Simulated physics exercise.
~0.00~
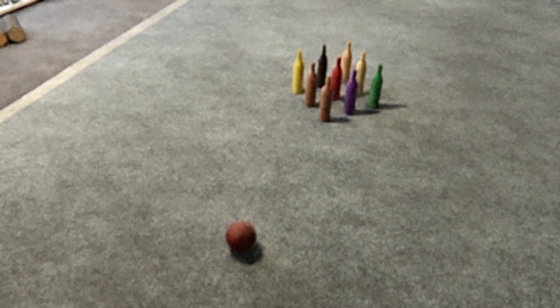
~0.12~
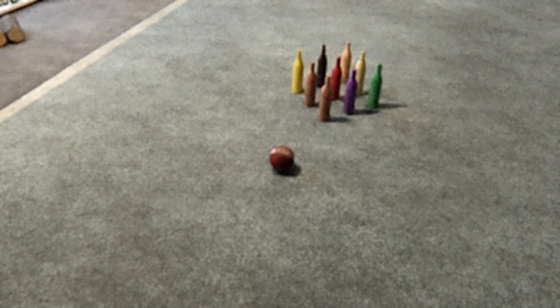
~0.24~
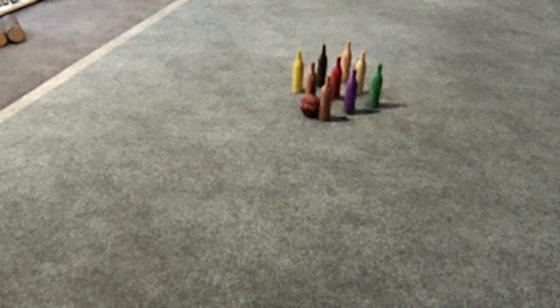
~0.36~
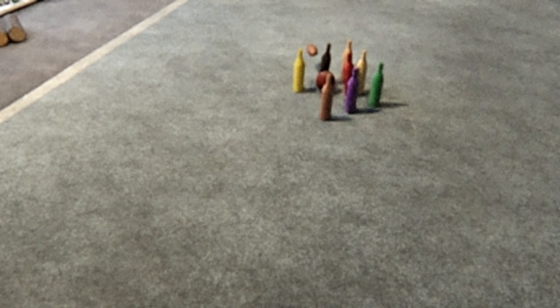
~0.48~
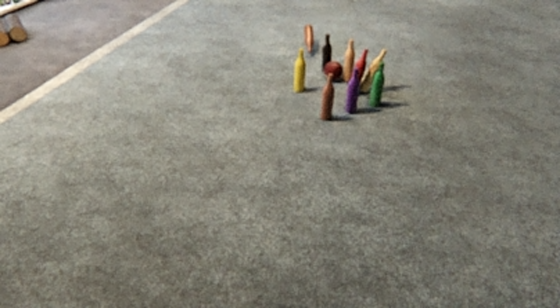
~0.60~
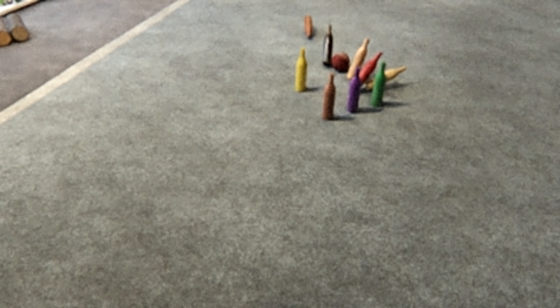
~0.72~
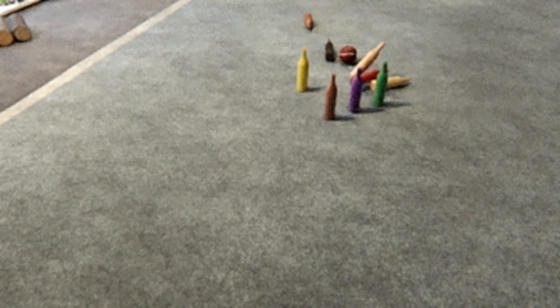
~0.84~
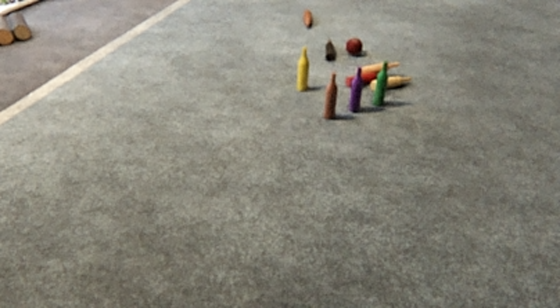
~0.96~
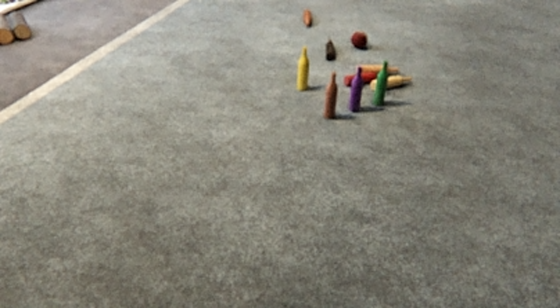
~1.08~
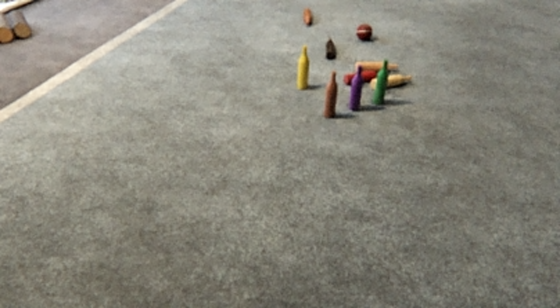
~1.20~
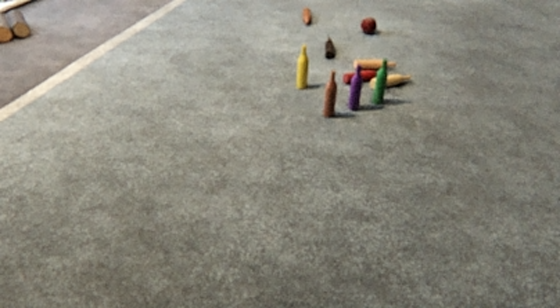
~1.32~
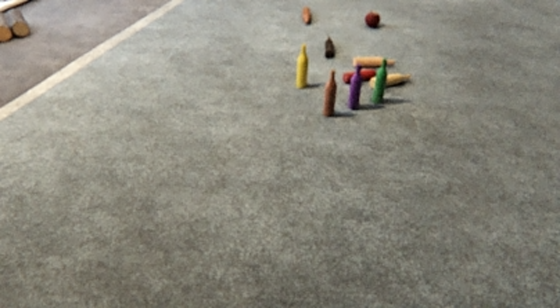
A dark red ball rolls away across a grey carpet into a cluster of colourful bottle-shaped wooden skittles, scattering and toppling several, including the red one. The yellow, purple and green skittles stay upright near a brown one as the ball continues slowly toward the back.
